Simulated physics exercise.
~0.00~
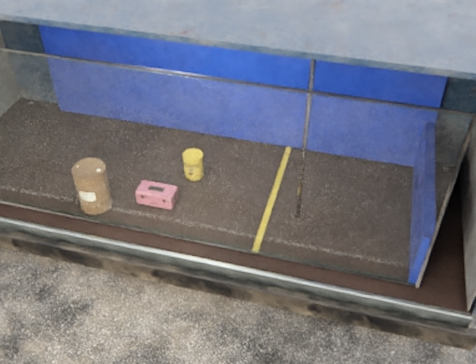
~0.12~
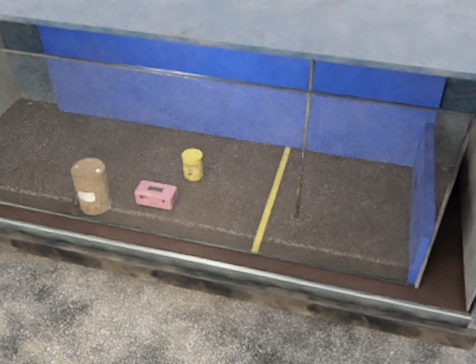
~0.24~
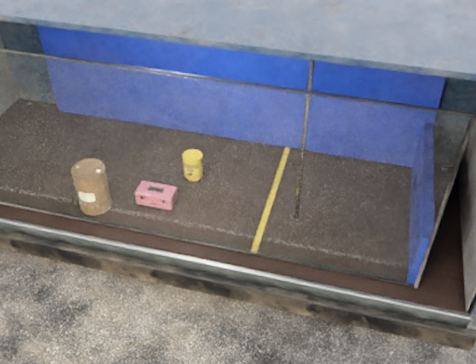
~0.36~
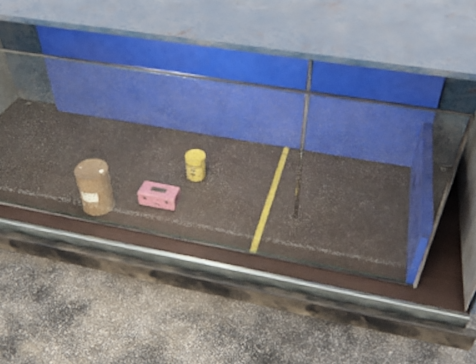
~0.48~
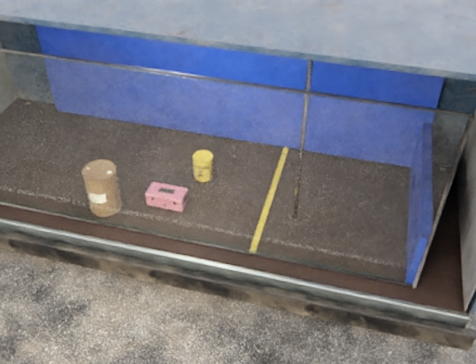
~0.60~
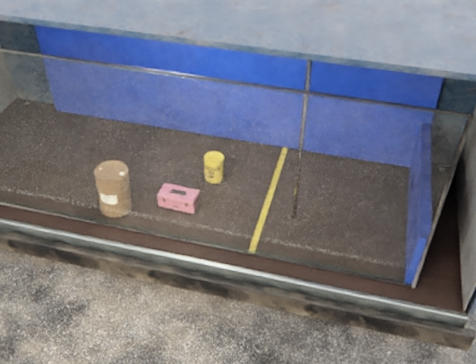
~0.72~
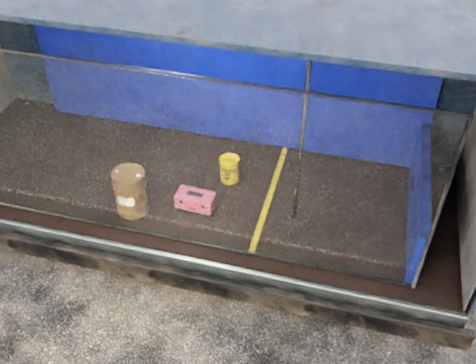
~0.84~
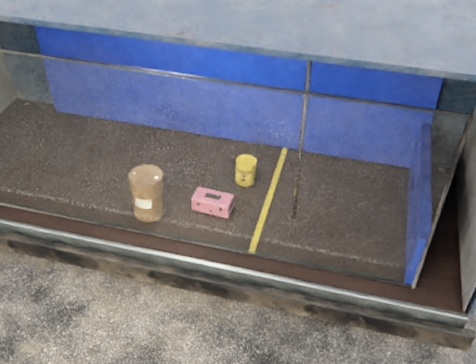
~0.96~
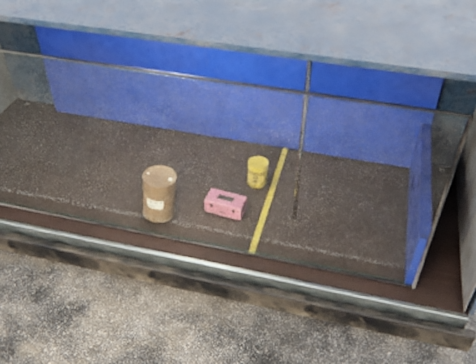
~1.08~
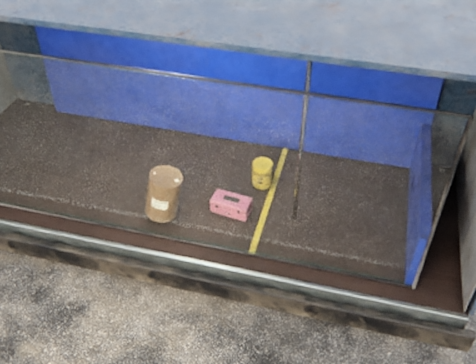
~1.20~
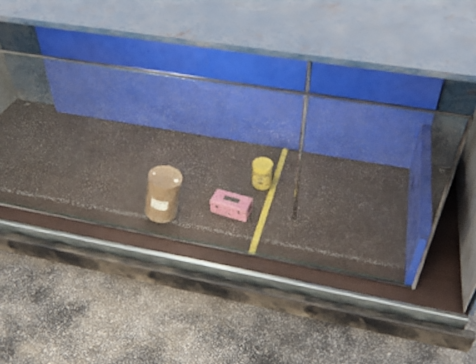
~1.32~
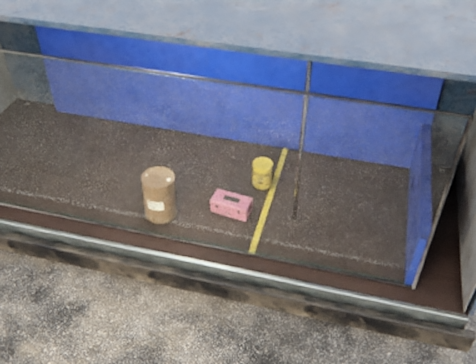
A brown drum, a pink toolbox and a yellow bucket slide together to the right across the dark floor of a bay toward a yellow line. The drum leans slightly, then settles upright, and all three come to rest short of the line, the bucket right beside it.
